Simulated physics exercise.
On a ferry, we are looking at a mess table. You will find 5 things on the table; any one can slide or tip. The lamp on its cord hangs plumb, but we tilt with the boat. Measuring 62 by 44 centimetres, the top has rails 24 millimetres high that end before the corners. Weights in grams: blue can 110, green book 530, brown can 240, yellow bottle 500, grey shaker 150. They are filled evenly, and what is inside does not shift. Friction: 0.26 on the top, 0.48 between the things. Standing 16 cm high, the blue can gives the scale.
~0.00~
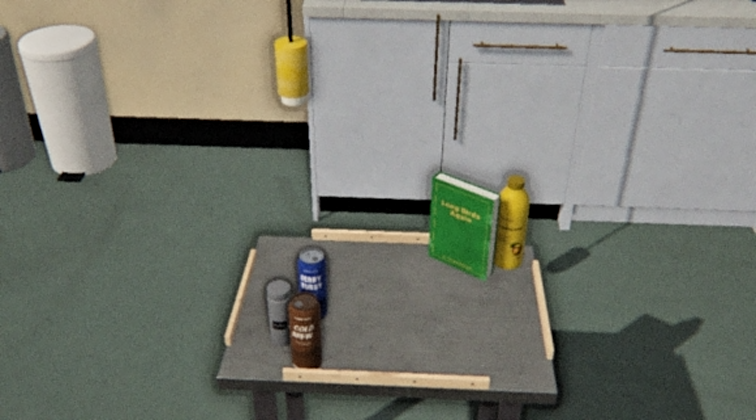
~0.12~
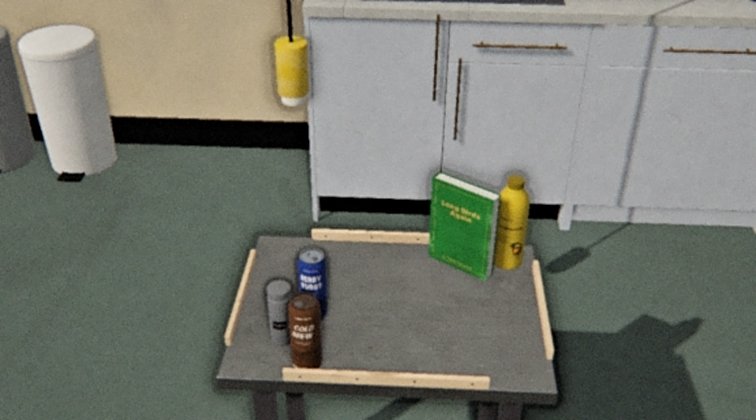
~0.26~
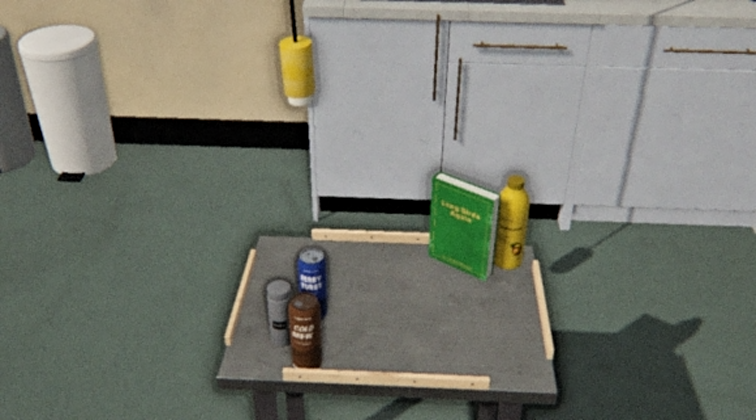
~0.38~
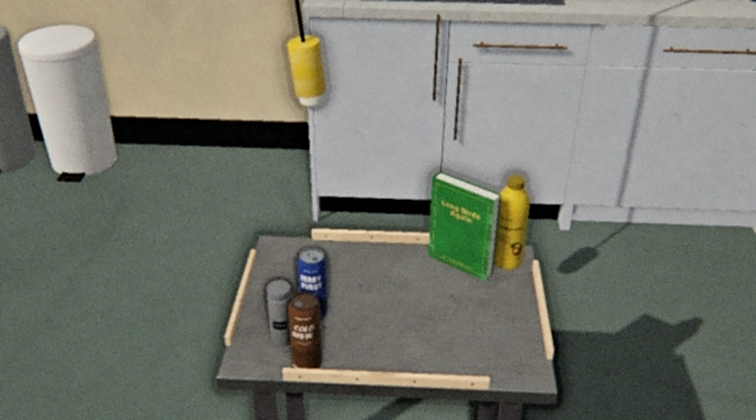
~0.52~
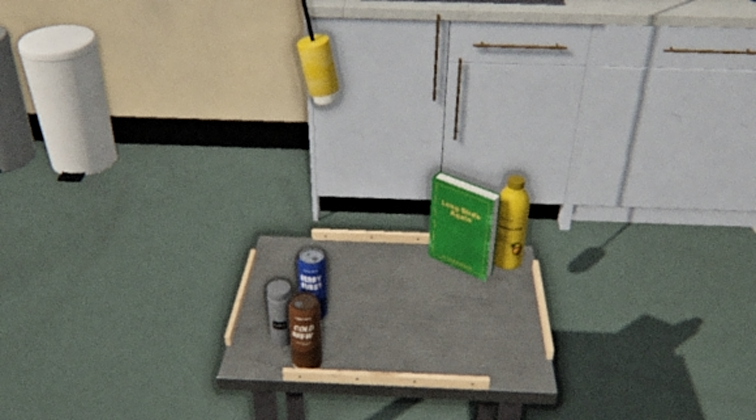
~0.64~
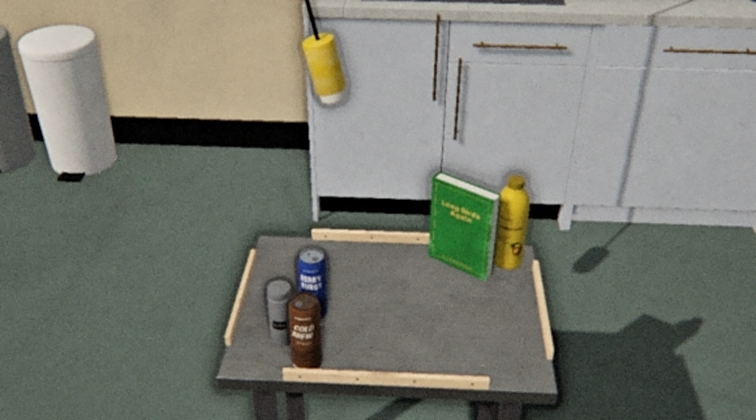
Yellow hanging lamp swinging slowly to the right while cans, a shaker, a green book and a yellow bottle stay still on a grey table.
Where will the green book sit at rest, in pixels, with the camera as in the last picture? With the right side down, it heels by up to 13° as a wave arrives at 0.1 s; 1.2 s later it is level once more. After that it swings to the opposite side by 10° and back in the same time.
It will sit at about (463, 227).
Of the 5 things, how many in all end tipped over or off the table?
The number here is 0.
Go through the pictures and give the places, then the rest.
In the first picture, boat level; green book (463, 227); blue can (313, 286).
In the second picture, boat level; yellow bottle (511, 221); grey shaker (281, 314).
In the third picture, floor tilted 2°, right side down; blue can (313, 286); brown can (306, 334).
In the fourth picture, floor tilted 6°, right side down; yellow bottle (511, 221); grey shaker (281, 314).
In the fifth picture, floor tilted 10°, right side down; blue can (313, 286); brown can (306, 334).
In the sixth picture, floor tilted 13°, right side down; green book (463, 227); yellow bottle (511, 221).
After 1.14 s, floor tilted 2°, right side down.
After 1.84 s, floor tilted 10°, left side down.
After 2.54 s, boat level.
In the end (3.0 s), all 5 under 5 cm from the start. In the last view, green book near (463, 227).
